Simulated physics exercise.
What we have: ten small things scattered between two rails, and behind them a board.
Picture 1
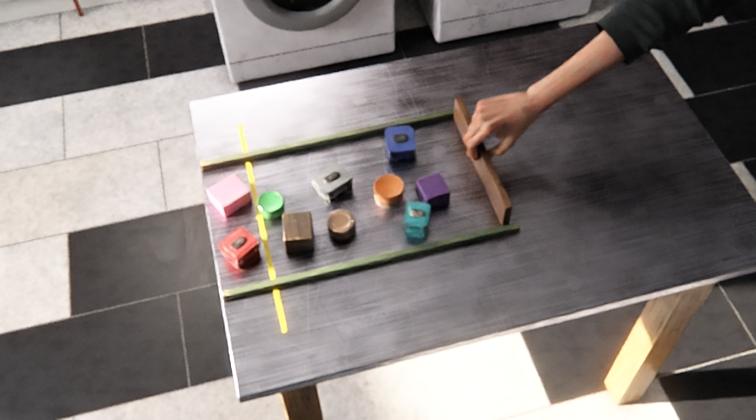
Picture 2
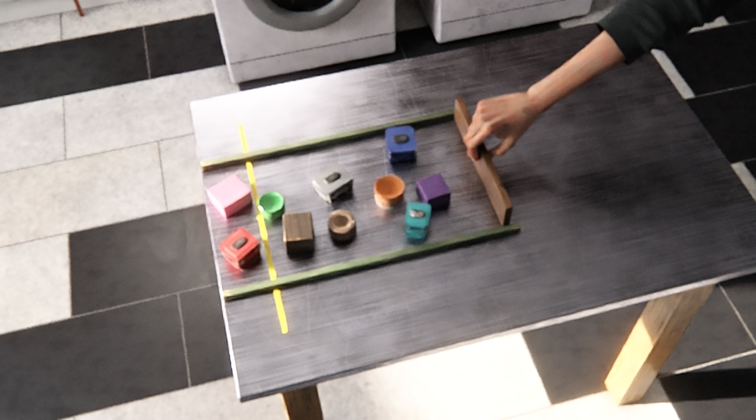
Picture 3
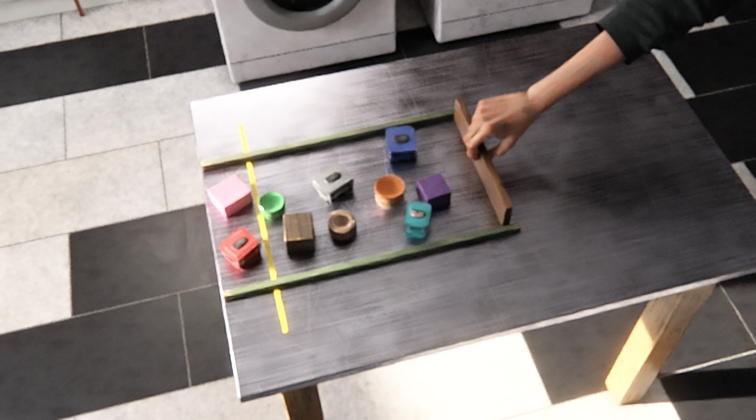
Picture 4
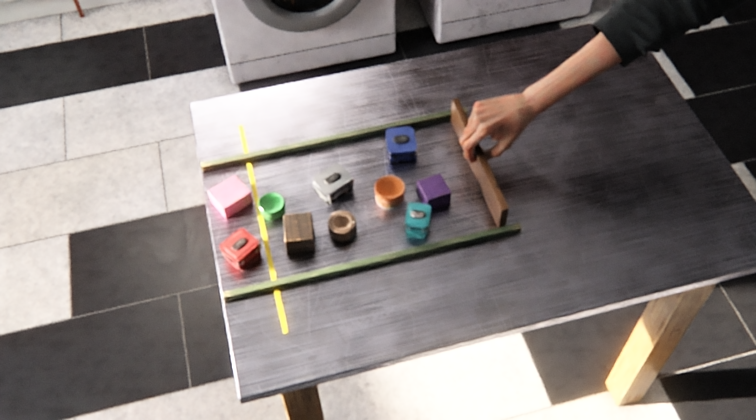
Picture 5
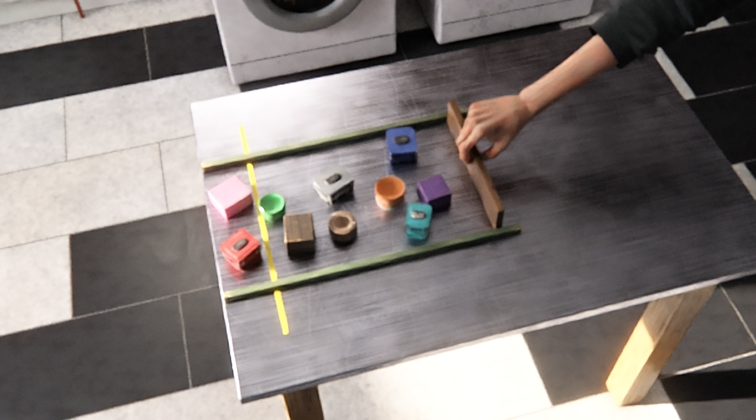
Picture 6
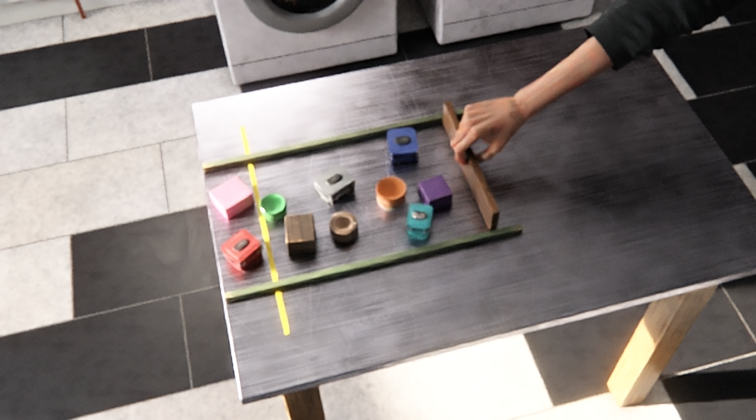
On a dark tabletop with a strip of yellow tape, ten small blocks, cases and tubs sit still between two green rails, while a hand grips an upright wooden board at the right and slides it slightly left.
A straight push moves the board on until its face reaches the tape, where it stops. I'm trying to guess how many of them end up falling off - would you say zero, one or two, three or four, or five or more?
I would say three or four.
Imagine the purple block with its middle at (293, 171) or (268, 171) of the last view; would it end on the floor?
In turn it stays on; does not fall.
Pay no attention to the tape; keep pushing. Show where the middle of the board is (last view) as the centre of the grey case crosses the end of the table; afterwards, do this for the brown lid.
Roughly (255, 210); for the second one, roughly (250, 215).
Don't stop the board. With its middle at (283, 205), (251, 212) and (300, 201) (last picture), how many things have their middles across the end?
Place by place: 2, 6 and 1.
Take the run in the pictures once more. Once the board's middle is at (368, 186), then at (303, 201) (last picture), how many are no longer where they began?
6 at one spot and 10 at the other.
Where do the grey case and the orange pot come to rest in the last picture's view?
The grey case ends at (216, 210) and the orange pot at (222, 234).
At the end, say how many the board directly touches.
Looks like 3 of them, all told.
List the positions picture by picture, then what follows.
The first picture shows pink block (230, 196); red case (240, 249); green tub (271, 206); board (481, 159); tape (260, 218).
The second picture shows red case (241, 249); blue case (401, 145).
The third picture shows green tub (272, 206); grey case (333, 183).
The fourth picture shows pink block (231, 197); turquoise case (418, 220).
The fifth picture shows red case (241, 251); board (474, 162).
The sixth picture shows pink block (232, 198); red case (242, 251); green tub (273, 208); board (469, 164); tape (262, 220).
A little later, none off yet; pink block at rest near (232, 198); red case at rest near (242, 251); green tub at rest near (273, 208).
Next, none off yet; pink block at rest near (232, 198); red case moving near (236, 252); green tub shifted about its own width near (258, 214).
When it is over, the number that fall off is three or four; down, black block, green tub, red case and pink block.
